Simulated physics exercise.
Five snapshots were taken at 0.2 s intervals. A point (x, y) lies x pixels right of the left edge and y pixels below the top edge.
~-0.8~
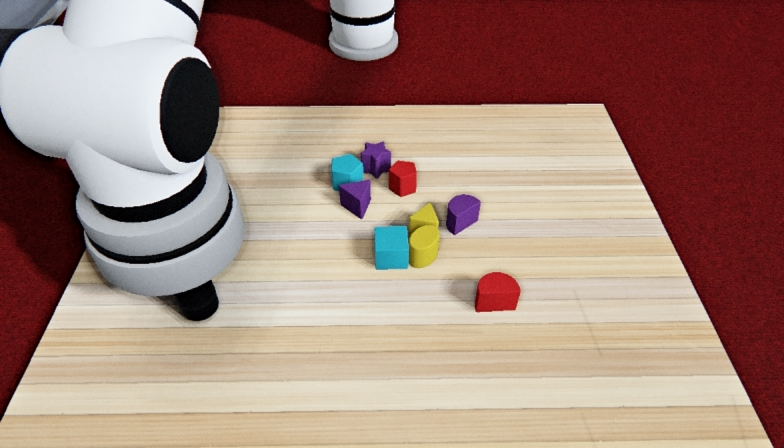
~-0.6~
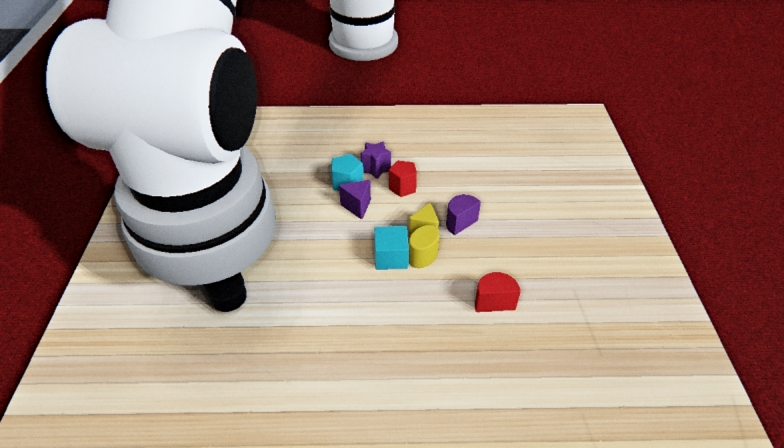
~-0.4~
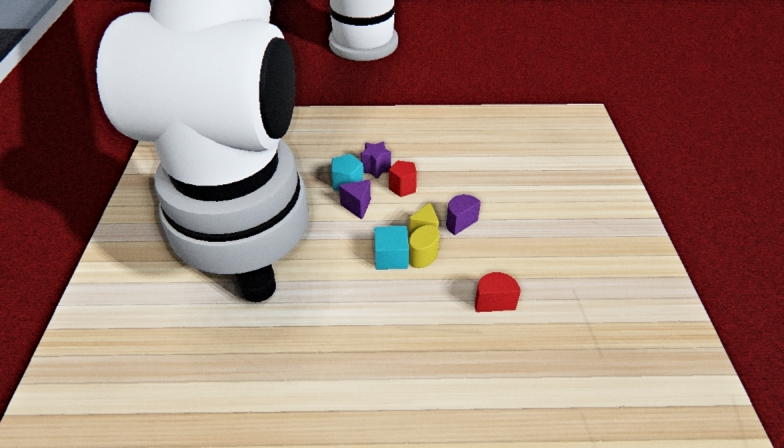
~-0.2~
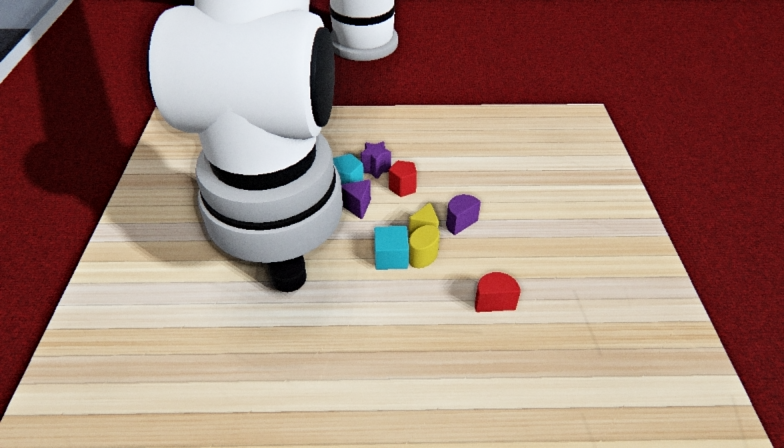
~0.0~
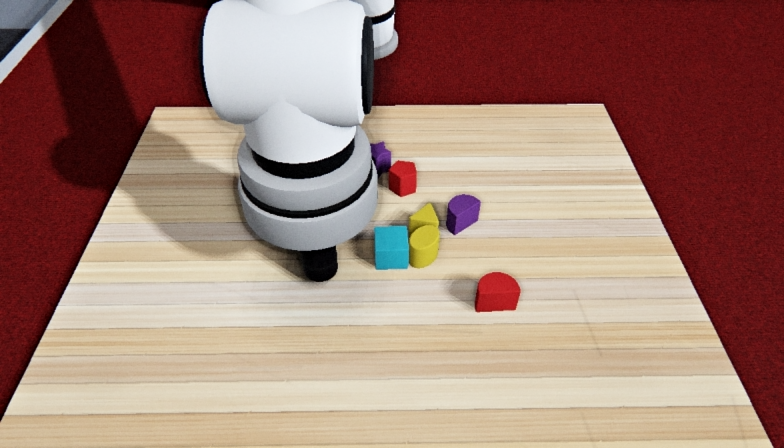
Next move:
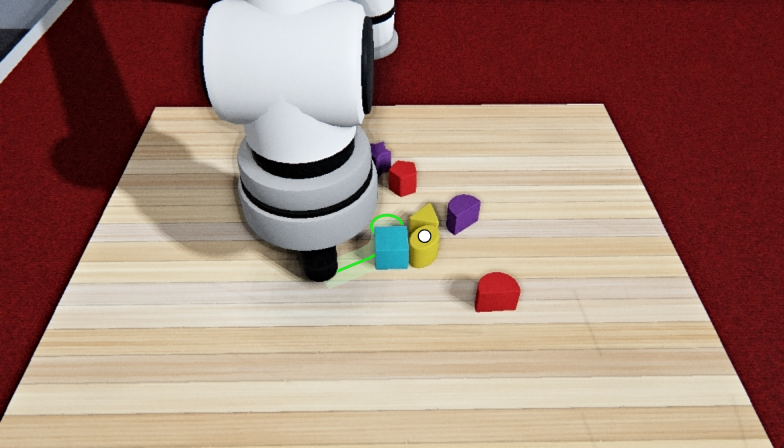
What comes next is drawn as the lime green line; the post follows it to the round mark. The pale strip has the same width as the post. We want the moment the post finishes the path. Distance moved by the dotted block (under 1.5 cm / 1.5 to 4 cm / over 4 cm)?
The answer here is from 1.5 to 4 cm.
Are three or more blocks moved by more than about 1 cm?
No, that is not what happens.
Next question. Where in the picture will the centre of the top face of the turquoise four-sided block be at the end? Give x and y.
It will end up at (417, 232).
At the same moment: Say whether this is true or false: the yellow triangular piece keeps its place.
Answer: True.
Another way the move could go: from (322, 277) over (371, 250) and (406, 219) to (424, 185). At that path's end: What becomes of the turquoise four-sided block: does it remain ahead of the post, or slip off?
It falls back or aside.
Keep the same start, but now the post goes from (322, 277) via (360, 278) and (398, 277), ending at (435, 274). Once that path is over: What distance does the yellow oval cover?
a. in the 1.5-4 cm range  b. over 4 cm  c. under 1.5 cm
Answer: A.
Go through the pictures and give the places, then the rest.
Lower end of the post at (201, 307), tops of blocks, turquoise four-sided block at (391, 238), yellow oval at (425, 236), yellow triangular piece at (426, 214), in the first frame.
Post at (229, 299), blocks as before, in the second frame.
Post at (259, 289), blocks as before, in the third frame.
Post at (290, 280), blocks as before, in the fourth frame.
Post at (321, 270), turquoise four-sided block at (391, 238), yellow oval at (425, 236), yellow triangular piece at (426, 214), in the fifth frame.
The drawn path runs from (322, 277) by way of (354, 264) and (382, 250) to (387, 226); the dot is on the yellow oval.
On the path given first. One third of the way, post at (354, 257); nothing pushed yet.
Two thirds of the way, post at (382, 242); turquoise four-sided block at (415, 233), turned 15° clockwise; yellow oval at (445, 234).
At the end, post at (387, 218); turquoise four-sided block at (417, 232), turned 20° clockwise; yellow oval at (447, 235); yellow triangular piece not moved.
